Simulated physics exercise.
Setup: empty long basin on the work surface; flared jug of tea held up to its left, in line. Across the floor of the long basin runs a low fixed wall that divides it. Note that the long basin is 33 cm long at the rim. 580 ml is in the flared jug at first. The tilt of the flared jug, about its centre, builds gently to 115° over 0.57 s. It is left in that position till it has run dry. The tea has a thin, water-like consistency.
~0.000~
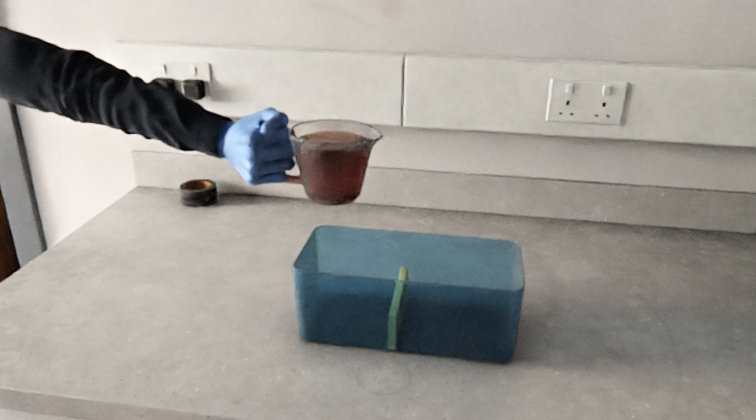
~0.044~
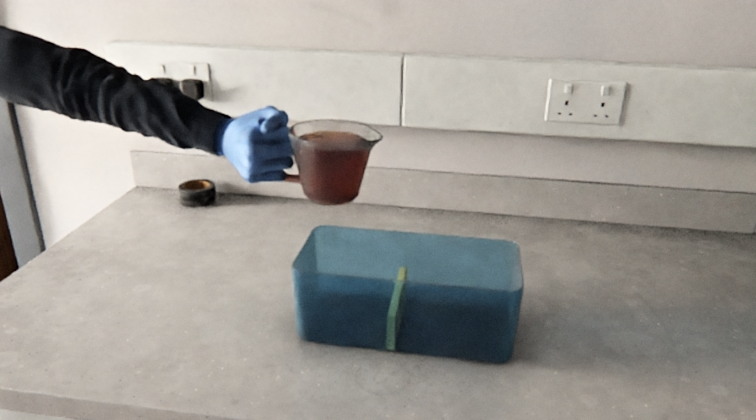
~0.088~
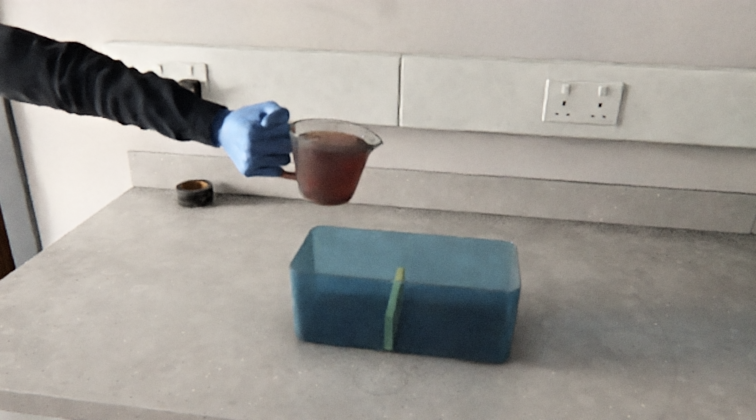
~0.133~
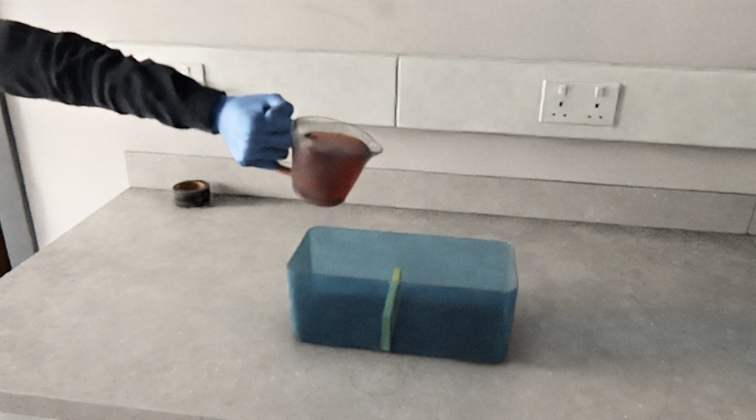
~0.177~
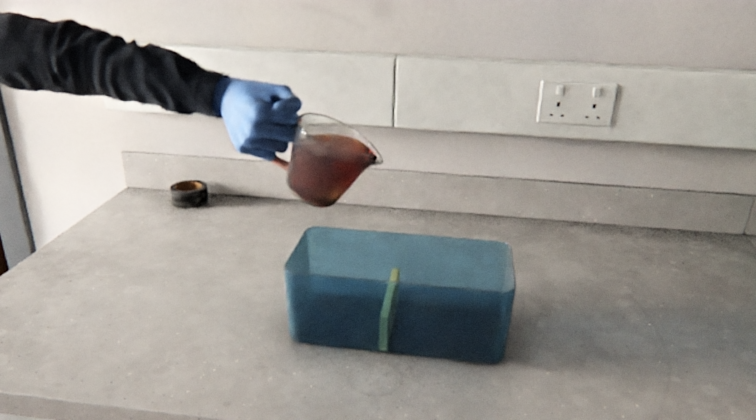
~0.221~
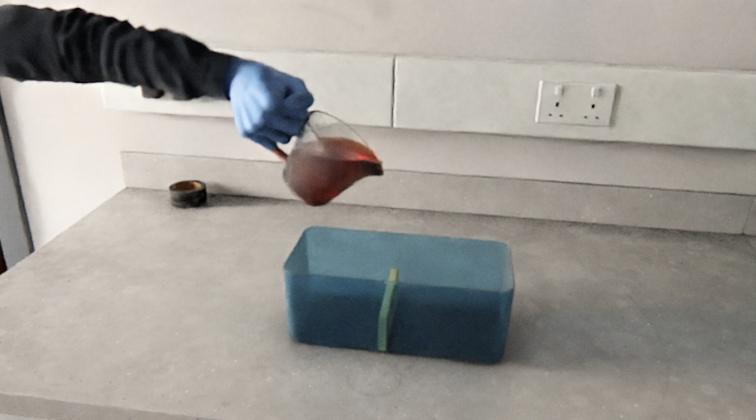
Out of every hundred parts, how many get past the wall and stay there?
About 55 out of 100.
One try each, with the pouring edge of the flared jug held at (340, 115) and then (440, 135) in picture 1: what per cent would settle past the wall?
First 5, then 90 per cent.
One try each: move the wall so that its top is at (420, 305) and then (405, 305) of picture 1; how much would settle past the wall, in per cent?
25 then 55 %.
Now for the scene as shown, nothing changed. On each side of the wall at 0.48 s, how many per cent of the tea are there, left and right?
Lab note: Left near 4, right near 42.
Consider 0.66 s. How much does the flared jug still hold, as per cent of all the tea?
Near 1 in a hundred.
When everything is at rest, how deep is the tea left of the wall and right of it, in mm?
Some 12 mm on the left and some 12 mm on the right.
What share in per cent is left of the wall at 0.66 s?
Left share: Approx. 40 %.
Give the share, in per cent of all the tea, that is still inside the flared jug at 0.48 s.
Fraction remaining: Approx. 26 per cent.
Then, 0.48 s in, the tilt is 107° and 25 per cent is still to pour, 4 is left of the wall and 42 right of it.
Then, 0.66 s in, the tilt is 115° and 1 per cent is still to pour, 40 is left of the wall and 55 right of it.
Then, 0.86 s in, the tilt is 115° and 0 per cent is still to pour, 42 is left of the wall and 54 right of it.
Then, 1.07 s in, the tilt is 115° and 0 per cent is still to pour, 43 is left of the wall and 55 right of it.
Finally, 43 per cent lies left of the wall, 55 right of it and 2 outside.
